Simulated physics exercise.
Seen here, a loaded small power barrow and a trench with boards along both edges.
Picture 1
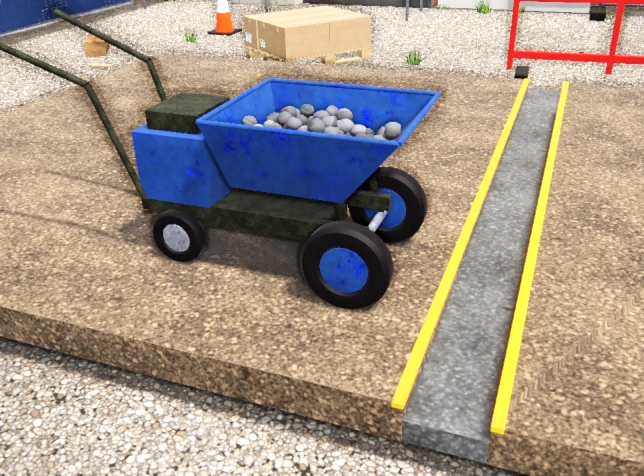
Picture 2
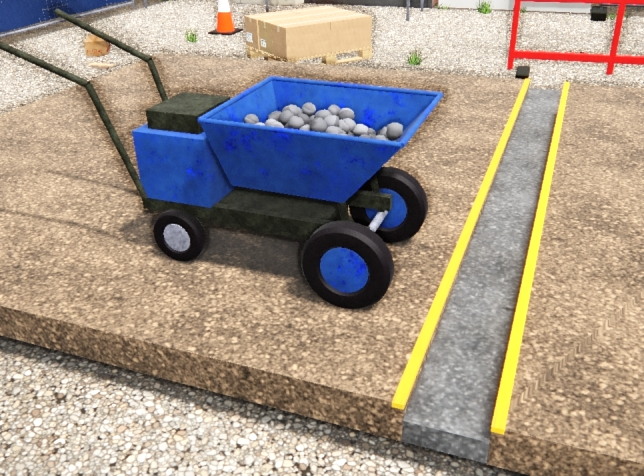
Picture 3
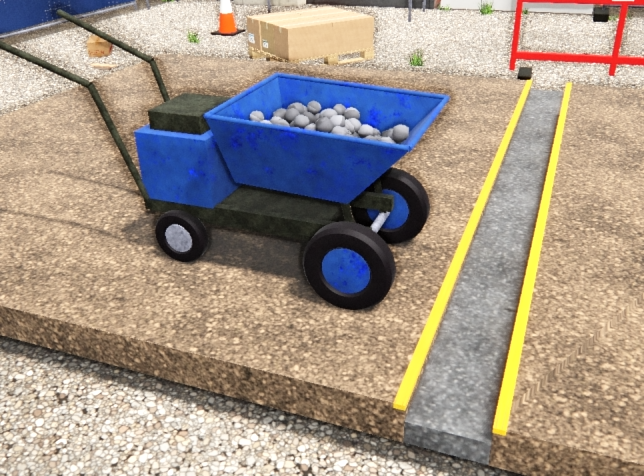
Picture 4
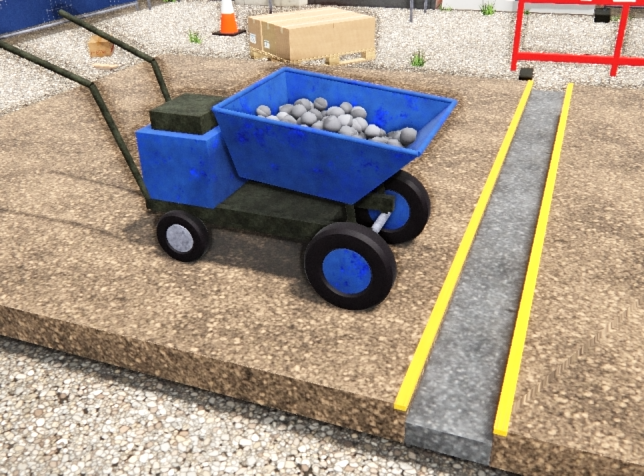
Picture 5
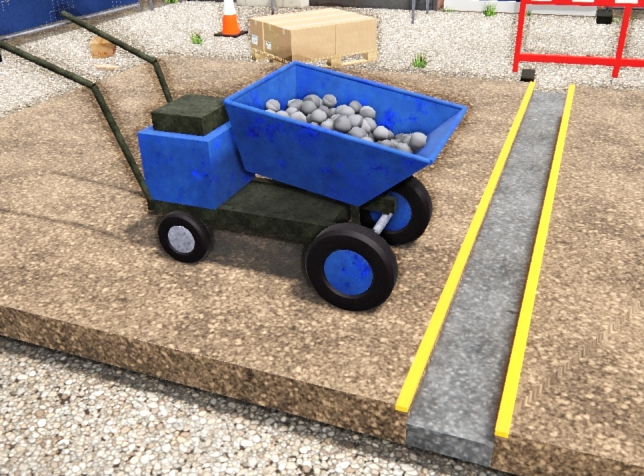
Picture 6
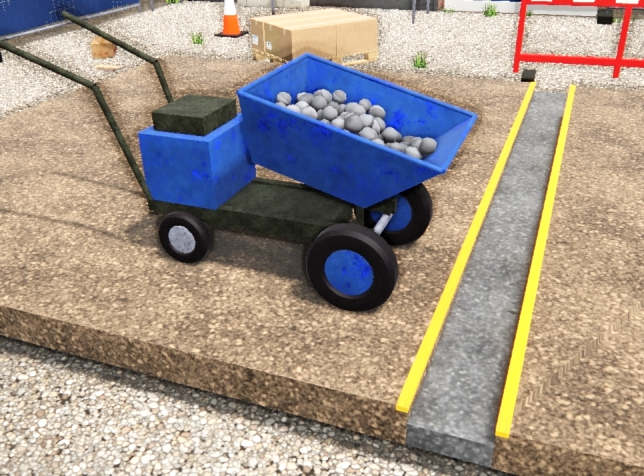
At the start, a blue power barrow full of round grey cobbles stands on brown ground, its skip level, left of a shallow trench edged with yellow boards. The skip then tilts gradually forward to the right, its back rising and the cobbles shifting toward the lowered lip, while the wheels stay put.
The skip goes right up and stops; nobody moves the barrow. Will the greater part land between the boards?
Between the edges lies less than half of the load.
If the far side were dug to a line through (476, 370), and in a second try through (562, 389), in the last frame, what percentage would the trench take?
The first gives 0 %, the second 70 %.
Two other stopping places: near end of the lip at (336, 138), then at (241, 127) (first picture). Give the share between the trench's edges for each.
Near 80 % and 30 %.
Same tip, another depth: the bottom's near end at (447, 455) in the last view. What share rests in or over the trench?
Close to 30 per cent.
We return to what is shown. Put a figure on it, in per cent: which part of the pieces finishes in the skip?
Near 0 %.
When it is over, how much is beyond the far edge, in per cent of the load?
Near 75 %.
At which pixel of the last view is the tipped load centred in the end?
Roughly at (561, 299).
Just after the last frame, skip tipped steeply; every one in the skip.
A moment on, skip tipped steeply; the larger part in the skip; about a tenth in or heaped over the trench; about a tenth beyond it; just a few falling.
Further on, skip tipped right over; about a tenth in the skip; about a tenth in or heaped over the trench; roughly two thirds beyond it.
When it is over, skip tipped right over; roughly a quarter in or heaped over the trench; the larger part beyond it.
